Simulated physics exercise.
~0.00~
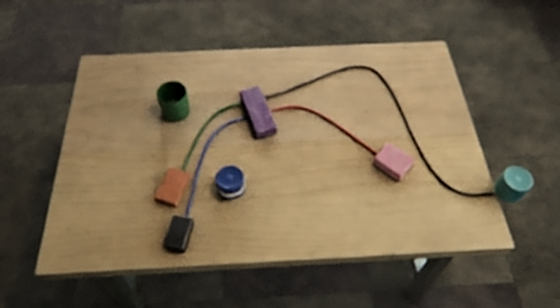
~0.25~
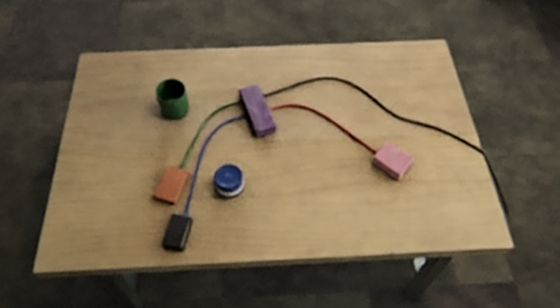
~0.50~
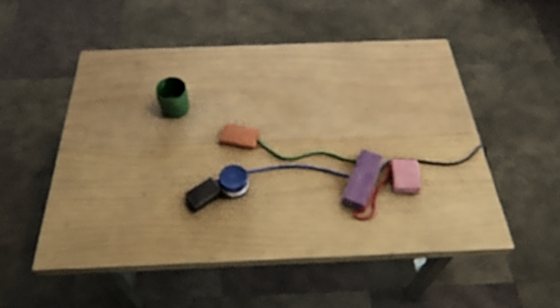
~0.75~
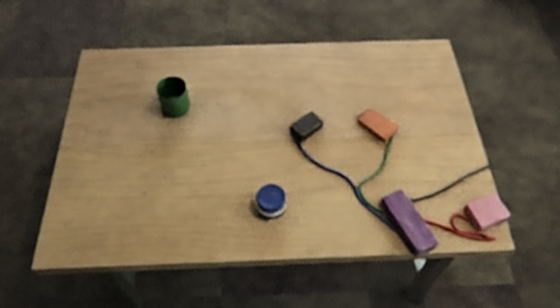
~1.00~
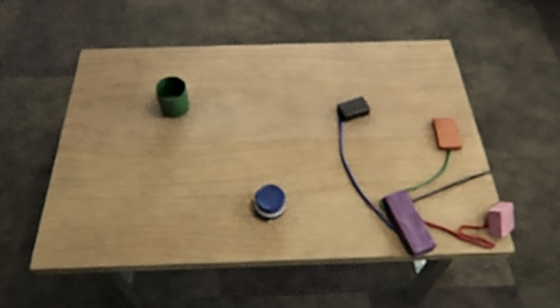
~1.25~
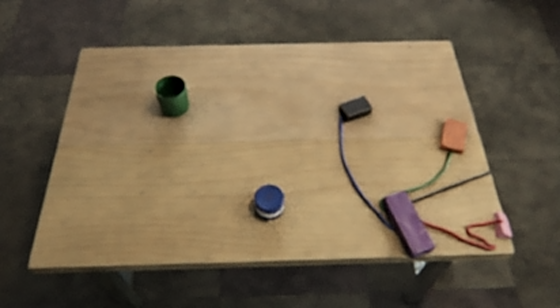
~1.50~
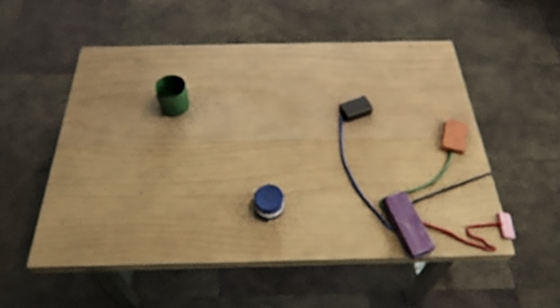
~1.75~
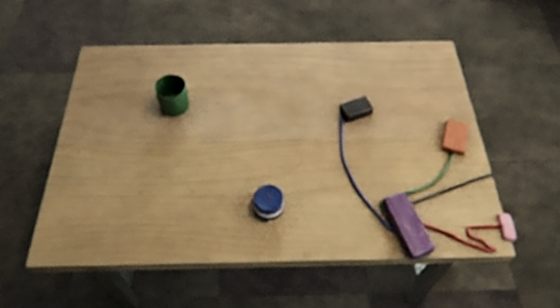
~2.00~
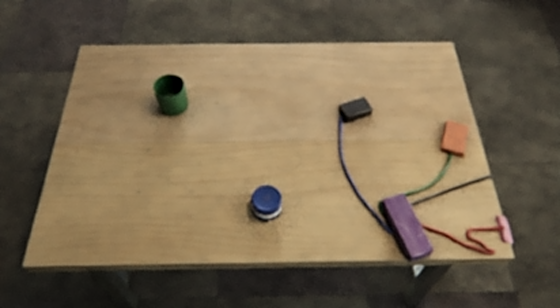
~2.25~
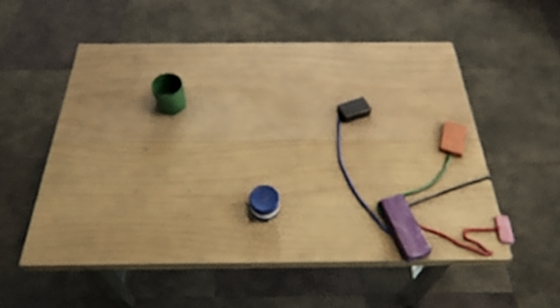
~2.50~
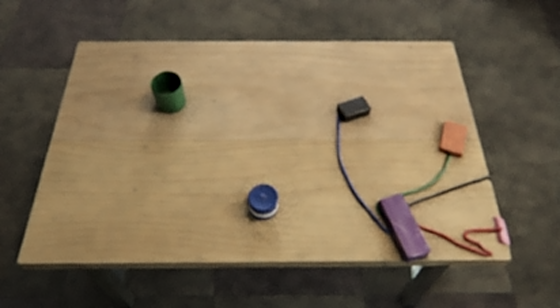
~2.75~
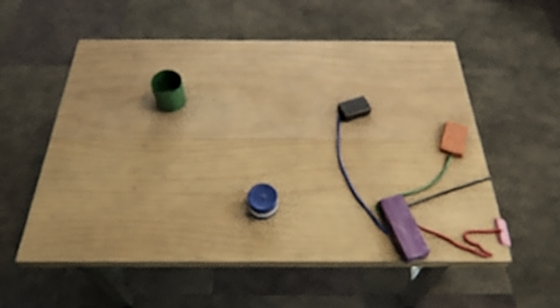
A teal speaker hangs at the right edge of a pale wooden desk, seen from above over a dark floor, its black cable running to a purple strip near the upper middle. Green, blue and red cables join the strip to an orange drive, a black reader and a pink charger, with a green cup and a blue tin nearby. The speaker drops from sight, and the strip slides right and down, dragging the others. The tin shifts slightly right, while the charger turns at the edge. Finally the strip rests lower right, the charger beside it, the cup unmoved.
